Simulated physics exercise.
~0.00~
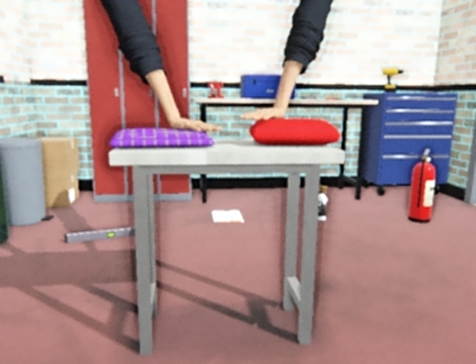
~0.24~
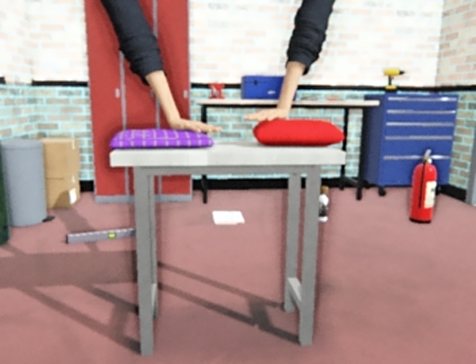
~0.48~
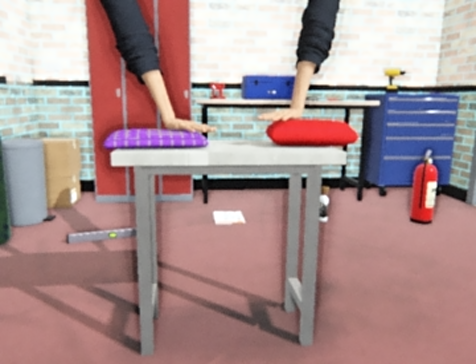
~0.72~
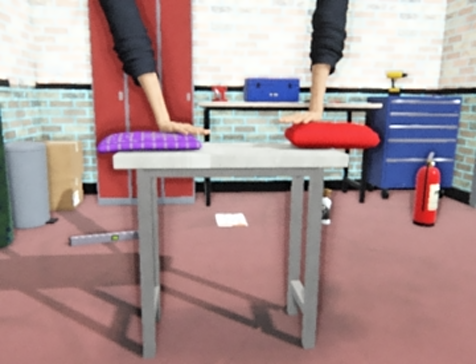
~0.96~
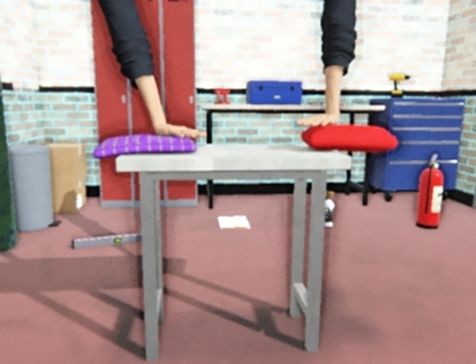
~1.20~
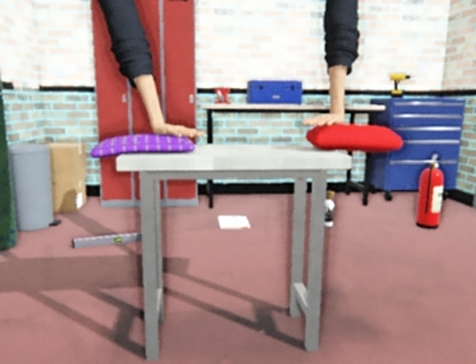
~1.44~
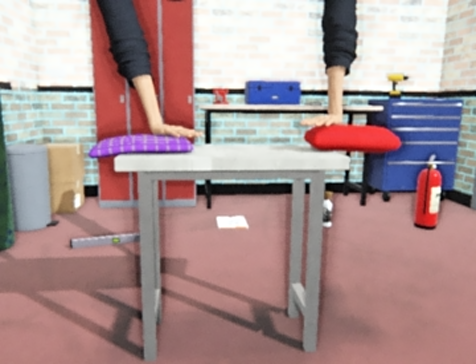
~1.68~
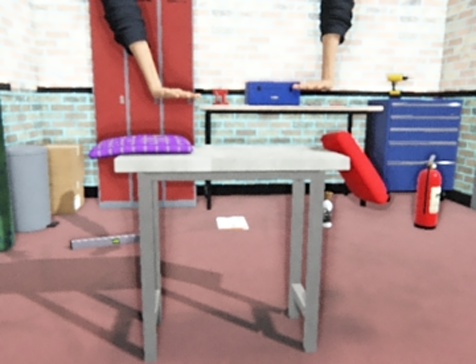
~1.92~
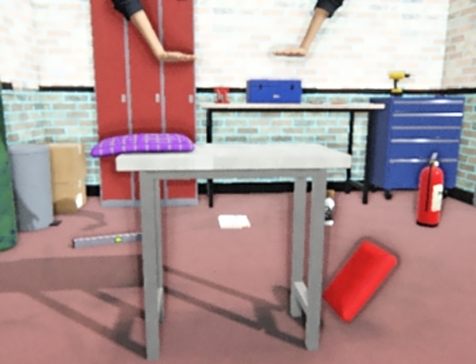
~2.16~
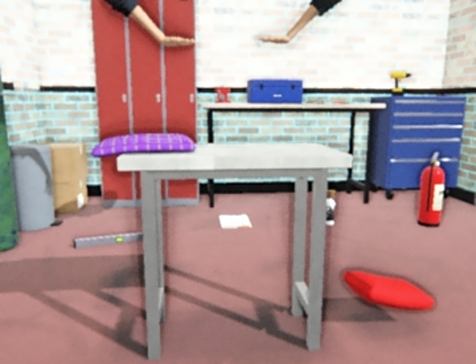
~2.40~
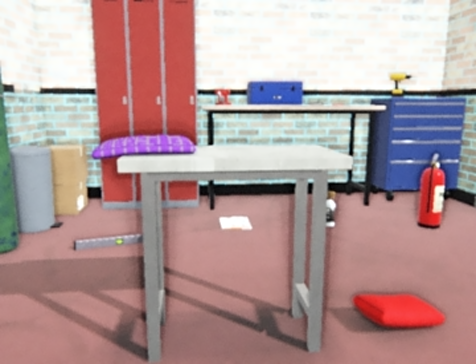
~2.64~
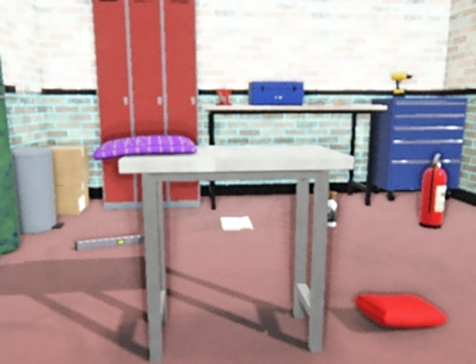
In a workshop, two hands eased a purple pad slightly left and a red bag farther right on a small grey bench, then lifted away; the red bag tipped off the right edge and landed on the floor, while the purple pad stayed on top.
